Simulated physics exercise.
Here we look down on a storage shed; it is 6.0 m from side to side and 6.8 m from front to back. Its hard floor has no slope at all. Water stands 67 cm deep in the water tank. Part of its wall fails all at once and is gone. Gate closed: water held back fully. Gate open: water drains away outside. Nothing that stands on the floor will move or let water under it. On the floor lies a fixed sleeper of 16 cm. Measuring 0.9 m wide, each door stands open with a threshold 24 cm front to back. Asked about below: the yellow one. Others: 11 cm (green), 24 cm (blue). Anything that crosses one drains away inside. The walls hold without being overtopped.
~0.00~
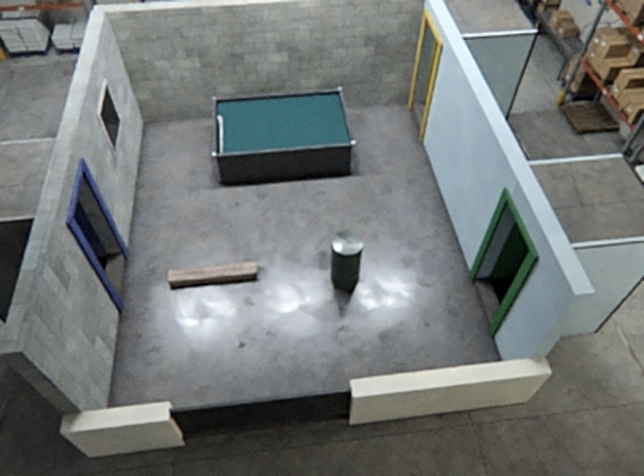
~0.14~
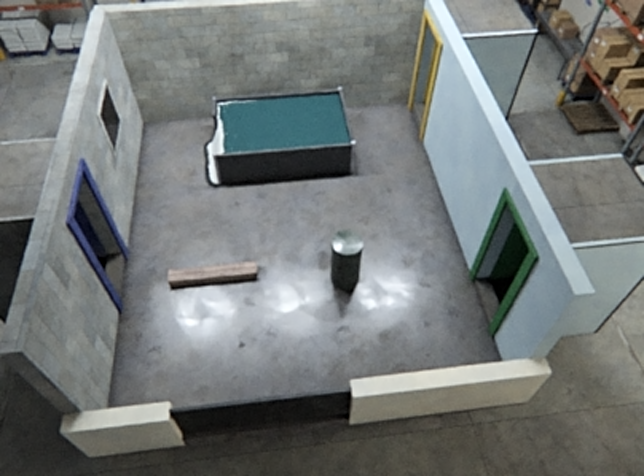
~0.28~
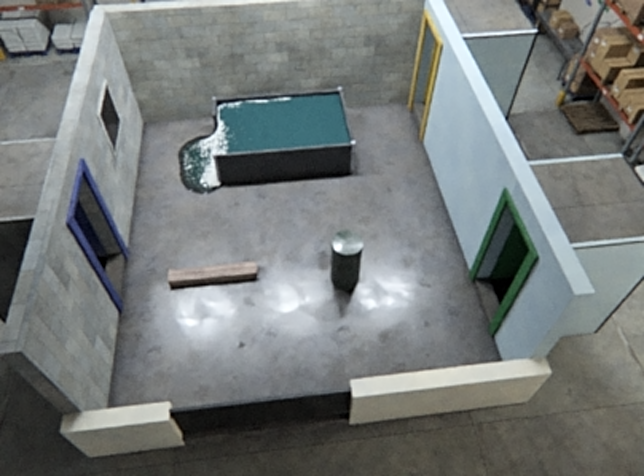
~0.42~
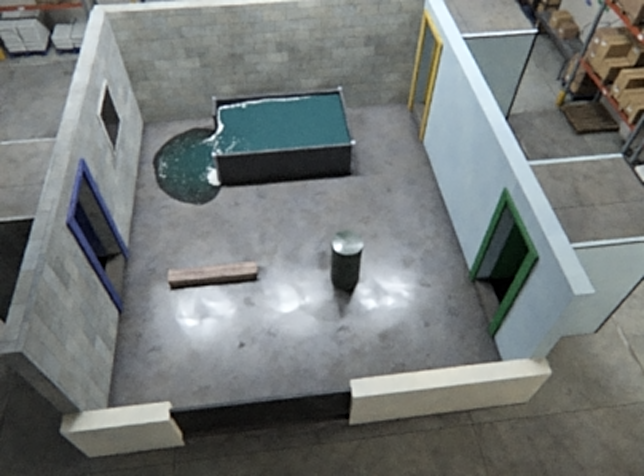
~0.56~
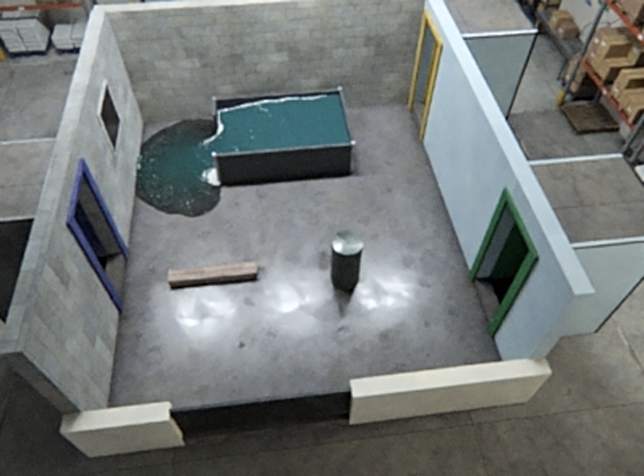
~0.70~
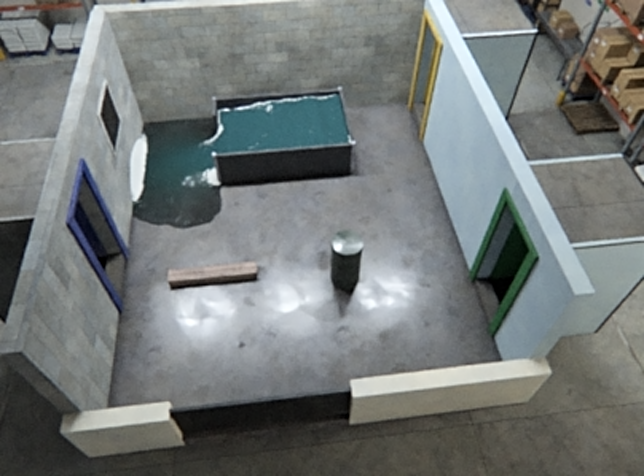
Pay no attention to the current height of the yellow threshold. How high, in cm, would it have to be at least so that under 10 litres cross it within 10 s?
I would say at least 14.5 cm.
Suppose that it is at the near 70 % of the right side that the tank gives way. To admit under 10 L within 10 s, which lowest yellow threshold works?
If so: Around 34 cm.
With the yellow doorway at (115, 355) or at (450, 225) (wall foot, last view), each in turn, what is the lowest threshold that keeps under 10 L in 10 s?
You'd want roughly 7.5 cm there first, then roughly 8.0 cm.
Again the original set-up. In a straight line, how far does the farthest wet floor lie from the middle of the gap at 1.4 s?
I make it some 3.2 m.
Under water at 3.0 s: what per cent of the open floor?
I'd say near 35 percent.
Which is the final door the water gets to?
Green.
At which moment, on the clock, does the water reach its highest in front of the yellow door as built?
4.5 s.
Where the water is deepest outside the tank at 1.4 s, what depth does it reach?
Close to 44 centimetres.
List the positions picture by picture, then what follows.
The first picture shows the water tank at (281, 123) is whole and still, 67 cm deep; the yellow door at (424, 85) is dry.
In the second picture, the front is at (209, 177), 0.2 m from the gap at (220, 154); 0.2 m2 of floor is wet, 67 cm left at the back.
In the third picture, the front is at (183, 163), 0.8 m from the gap at (220, 155); 1.0 m2 of floor is wet, 67 cm left at the back.
In the fourth picture, water pours out at (220, 155) and has run 1.3 m, to (159, 173); about 8 cm deep outside, 67 cm at the back.
In the fifth picture, water pours out at (220, 155) and has run 1.7 m, to (136, 188); about 6 cm deep outside, 67 cm at the back.
In the sixth picture, the gap is at (220, 155), the front 1.8 m out at (133, 213); the back of the water tank holds 65 cm; 4.4 m in a straight line remain to the yellow door at (424, 85).
After 1.4 s water covers 15 % of the floor, deepest (44 cm) near (144, 126); it has not reached the yellow door.
After 3.0 s water covers 35 % of the floor, deepest (34 cm) near (144, 126); it has not reached the yellow door.
After 10.0 s water covers 100 % of the floor, deepest (12 cm) near (409, 371); 8 cm at the yellow door, 0 litres in over its 24 cm threshold.
At the yellow door as built, the water arrived by 3.7 s and peaked near 16 cm at 4.6 s.
Run again over the same 10 s with other heights there, 16 litres in over 13 cm, 2 litres over 18 cm. The limit of 10 litres is kept from about 14.5 cm up.
